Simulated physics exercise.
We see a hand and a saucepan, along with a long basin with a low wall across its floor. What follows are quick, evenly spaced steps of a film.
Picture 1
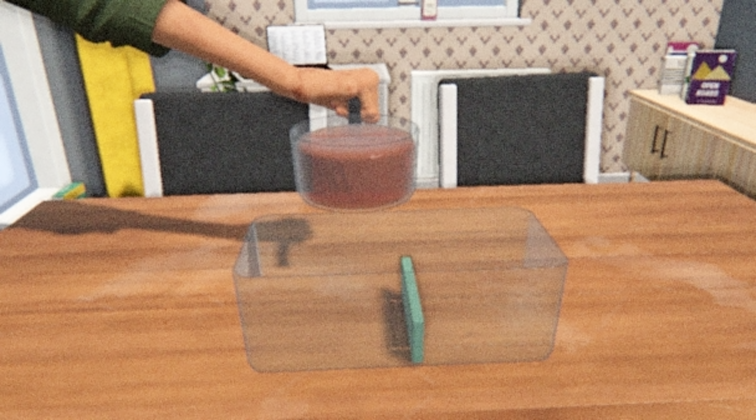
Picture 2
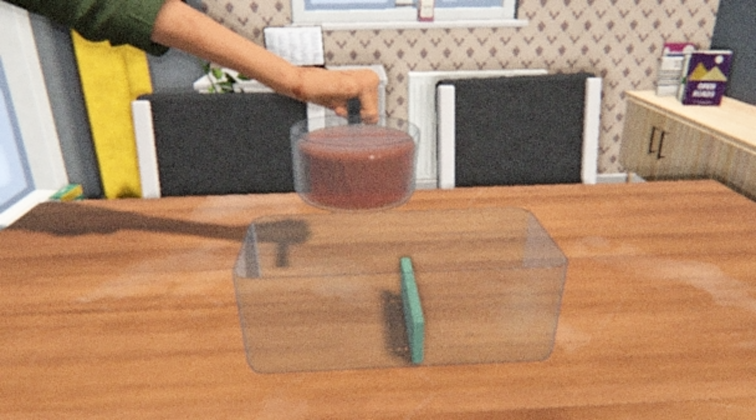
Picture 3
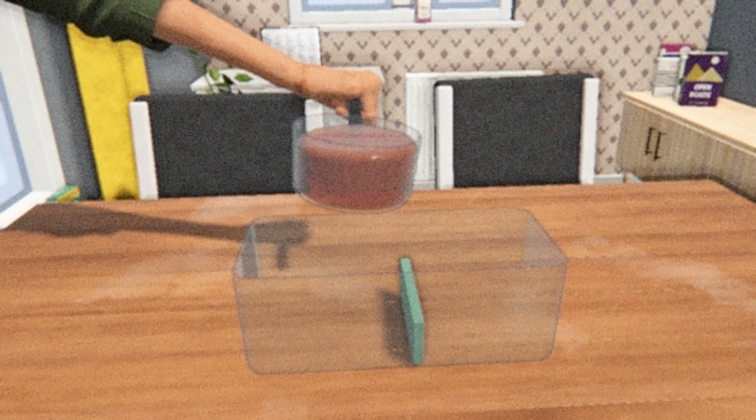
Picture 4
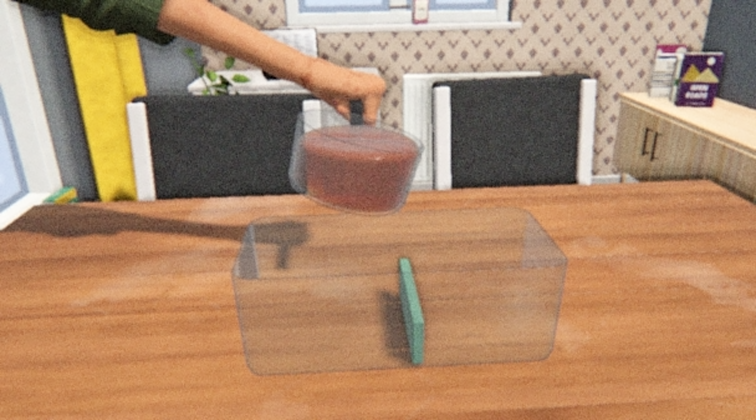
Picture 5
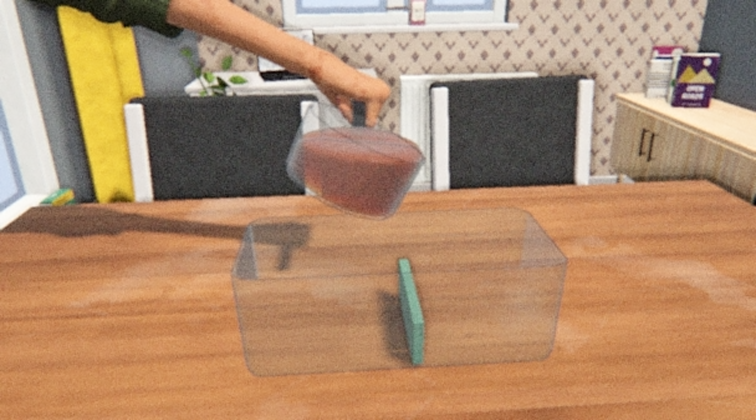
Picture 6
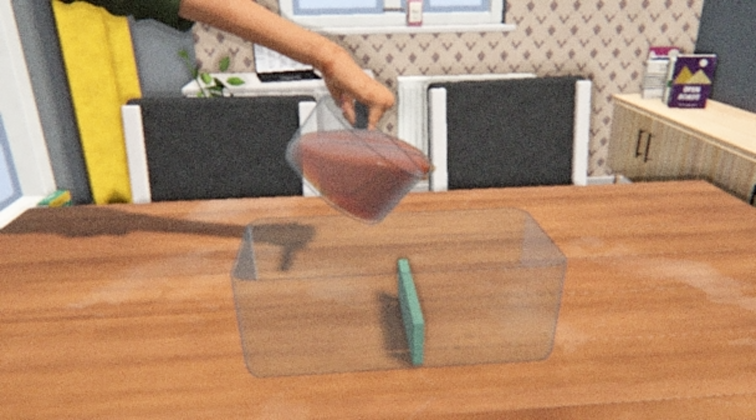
A hand tilts a clear saucepan of reddish tea rightward above a long clear basin.
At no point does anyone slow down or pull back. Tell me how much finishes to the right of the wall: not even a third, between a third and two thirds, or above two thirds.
The quantity right of the wall will come in past two thirds.
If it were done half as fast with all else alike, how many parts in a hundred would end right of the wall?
Near 90 in a hundred.
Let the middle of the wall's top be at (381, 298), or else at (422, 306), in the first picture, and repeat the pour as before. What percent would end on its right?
The first one comes to 90 percent, while the second comes to 60 percent.
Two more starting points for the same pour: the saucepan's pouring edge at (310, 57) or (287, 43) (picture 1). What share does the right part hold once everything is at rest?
You'd get around 5 per cent and then around 10 per cent.
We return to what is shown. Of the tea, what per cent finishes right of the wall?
I'd put it at around 80 %.
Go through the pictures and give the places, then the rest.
In the first frame, it leans 0°; its right rim is at (418, 129); the tea meets the walls at (295, 140) and (415, 136); the long basin's rim runs from (244, 245) to (548, 235); the wall's top is at (412, 287).
In the second frame, it leans 2°; its right rim is at (418, 131); the tea meets the walls at (296, 140) and (415, 137).
In the third frame, it leans 7°; its right rim is at (420, 137); the tea meets the walls at (297, 138) and (417, 139).
In the fourth frame, it leans 15°; its right rim is at (422, 146); the tea meets the walls at (298, 139) and (420, 142).
In the fifth frame, it leans 26°; its right rim is at (422, 159); the tea meets the walls at (296, 141) and (422, 150); 2 per cent is over the edge.
In the sixth frame, it leans 39°; its right rim is at (420, 174); the tea meets the walls at (292, 140) and (407, 152); 6 per cent is over the edge.
A moment on, the saucepan is tipped right over and 16 per cent is still to pour, 2 is left of the wall and 60 right of it.
Next, the saucepan is tipped right over and 2 per cent is still to pour, 13 is left of the wall and 80 right of it.
Then the saucepan is tipped right over and 0 per cent is still to pour, 18 is left of the wall and 81 right of it.
Later the saucepan is tipped right over and 0 per cent is still to pour, 18 is left of the wall and 80 right of it.
Finally, 19 per cent lies left of the wall, 80 right of it and 1 outside.
